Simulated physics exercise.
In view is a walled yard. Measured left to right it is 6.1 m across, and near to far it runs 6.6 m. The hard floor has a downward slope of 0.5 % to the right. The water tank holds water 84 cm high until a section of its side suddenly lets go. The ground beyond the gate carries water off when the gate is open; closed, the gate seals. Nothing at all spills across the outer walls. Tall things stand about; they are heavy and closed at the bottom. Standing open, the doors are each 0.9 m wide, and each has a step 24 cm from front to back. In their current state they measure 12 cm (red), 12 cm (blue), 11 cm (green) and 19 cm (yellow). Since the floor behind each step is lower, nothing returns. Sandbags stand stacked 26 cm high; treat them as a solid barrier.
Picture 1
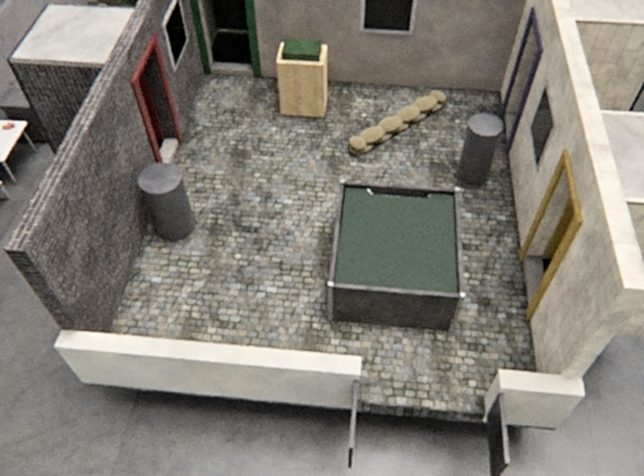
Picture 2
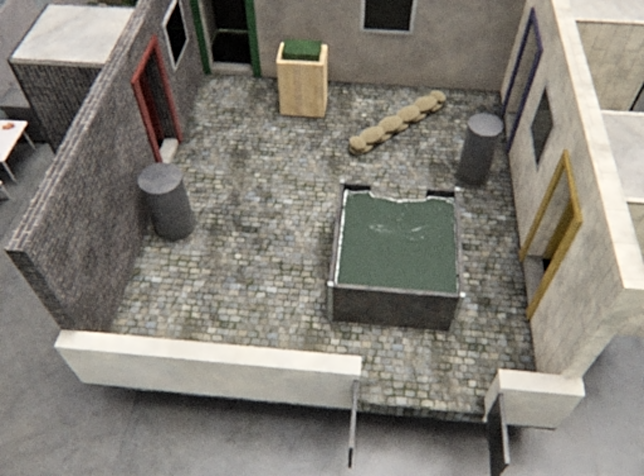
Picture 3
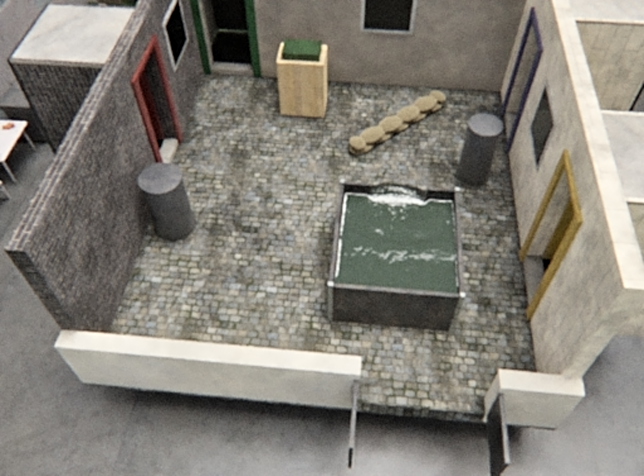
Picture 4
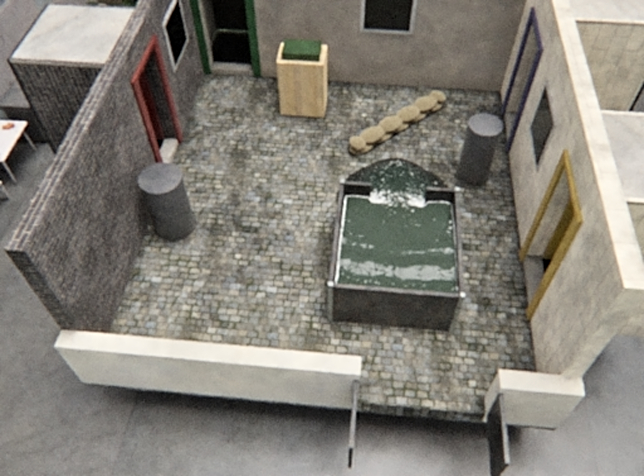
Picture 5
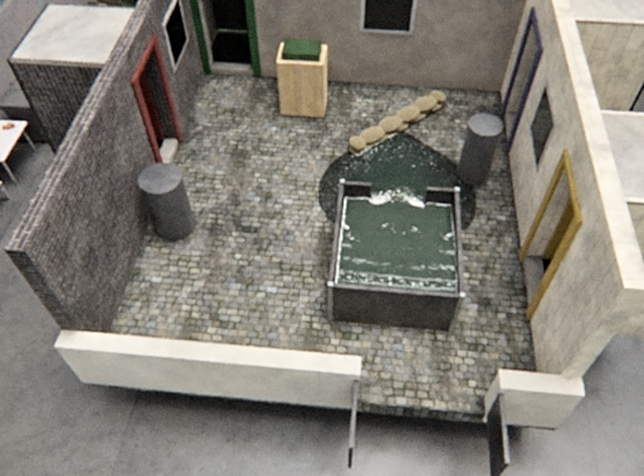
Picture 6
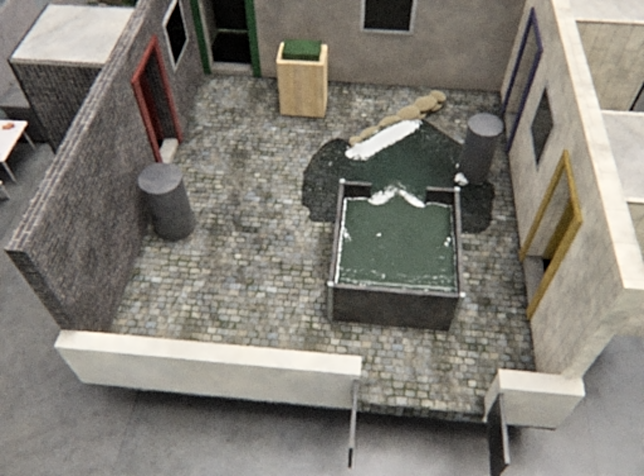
Water pours from the tank's far side, spreads across the stone floor and meets the sandbags.
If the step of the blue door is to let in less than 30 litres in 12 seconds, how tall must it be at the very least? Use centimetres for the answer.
At the very least, close to 25 cm.
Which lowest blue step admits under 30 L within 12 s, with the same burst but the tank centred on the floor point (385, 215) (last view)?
It should be around 33 cm high.
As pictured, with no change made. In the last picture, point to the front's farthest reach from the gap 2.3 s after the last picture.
The farthest wet point is roughly at (204, 76) in the last view.
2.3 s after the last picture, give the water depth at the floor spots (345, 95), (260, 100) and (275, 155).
8, 2 and 2 cm, respectively.
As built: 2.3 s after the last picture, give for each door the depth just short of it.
In cm: Red 2, blue 26, green 11, yellow 2.
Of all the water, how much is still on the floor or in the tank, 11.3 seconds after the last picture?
Roughly 82 %.
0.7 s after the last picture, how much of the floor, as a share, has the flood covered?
Wet share: Around 25 %.
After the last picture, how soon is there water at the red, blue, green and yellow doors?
Red 2.4 s, blue 0.8 s, green 1.6 s, yellow 2.0 s.
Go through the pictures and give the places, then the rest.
In the first frame, the water tank at (397, 238) is whole and still, 84 cm deep; the blue door at (520, 89) is dry.
In the second frame, the front is at a hidden place, 0.3 m from the gap on the far side; 0.3 m2 of floor is wet, 84 cm left at the back.
In the third frame, water pours out on the far side and has run 0.9 m, to a hidden place; about 13 cm deep outside, 84 cm at the back.
In the fourth frame, the gap is on the far side, the front 1.5 m out at (396, 161); the back of the water tank holds 80 cm.
In the fifth frame, the front is at (400, 134), 2.2 m from the gap on the far side; 4.0 m2 of floor is wet, 71 cm left at the back.
In the sixth frame, the gap is on the far side, the front 2.6 m out at (422, 123); the back of the water tank holds 72 cm; 1.1 m in a straight line remain to the blue door at (520, 89).
Then, 0.7 s after the last picture water covers 25 % of the floor, deepest (38 cm) near (390, 216); it has not reached the blue door.
Then, 2.3 s after the last picture water covers 40 % of the floor, deepest (36 cm) near (486, 99); 26 cm at the blue door, 60 litres in over its 12 cm step.
Then, 11.3 s after the last picture water covers 95 % of the floor, deepest (9 cm) near (498, 130); 9 cm at the blue door, 231 litres in over its 12 cm step.
At the blue door as built, the water peaked near 26 cm, 2.3 s after the last picture.
With a step of 21 cm, 57 litres would have come in within the 12 s; with 28 cm, 15 litres. So under 30 litres takes about 25 cm.
